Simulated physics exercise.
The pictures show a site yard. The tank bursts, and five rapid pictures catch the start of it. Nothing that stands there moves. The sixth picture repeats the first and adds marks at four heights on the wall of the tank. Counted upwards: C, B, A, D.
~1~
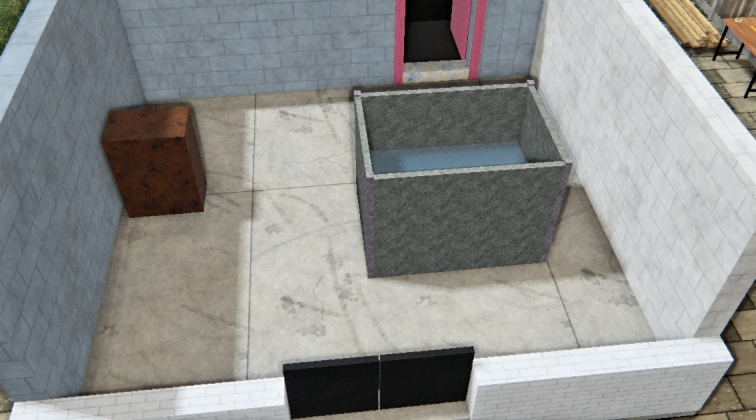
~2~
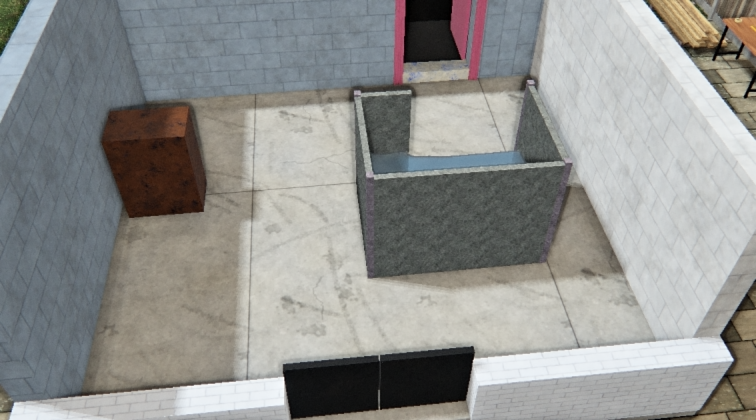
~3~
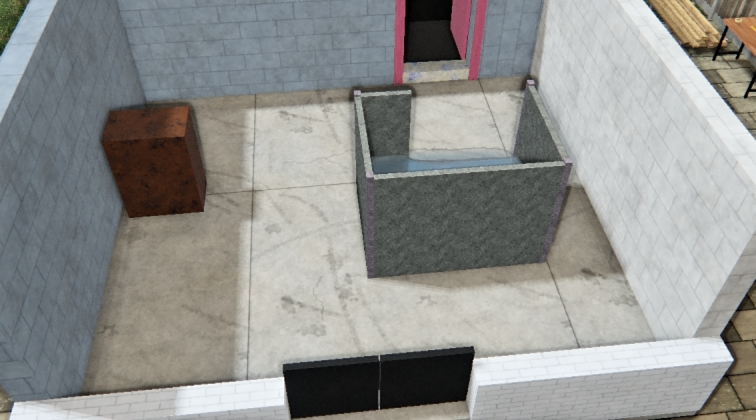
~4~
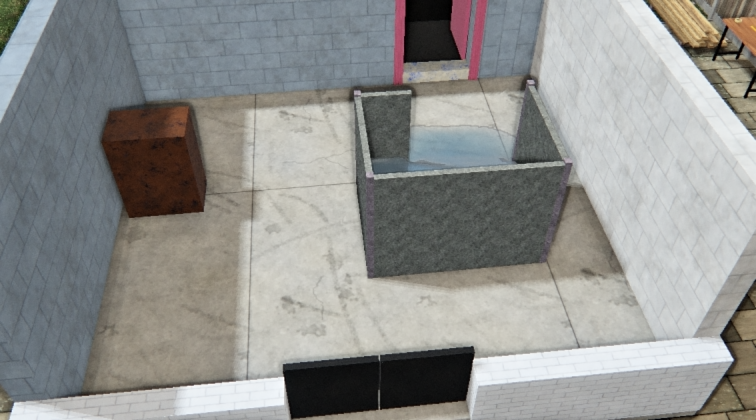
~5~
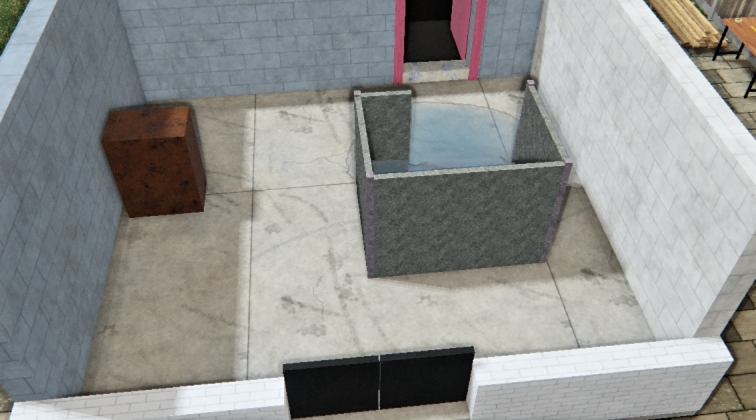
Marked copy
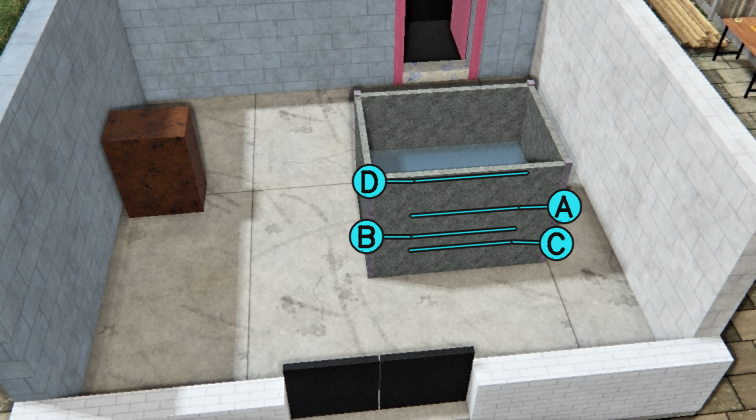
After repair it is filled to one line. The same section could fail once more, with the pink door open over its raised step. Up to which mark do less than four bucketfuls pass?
Take C.
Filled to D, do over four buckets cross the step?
Yes.
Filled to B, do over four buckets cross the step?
Yes.
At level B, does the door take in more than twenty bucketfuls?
No, less.
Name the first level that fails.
The answer is B.
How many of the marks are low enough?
One of the four.
In cyan, A at (465, 211); B at (463, 232); C at (461, 246); D at (470, 176); from the bottom up C, B, A, D.
For level A, dozens of bucketfuls pour in.
For level B, about 9 bucketfuls get in.
For level C, a bucket or two gets in.
For level D, dozens of bucketfuls pour in.
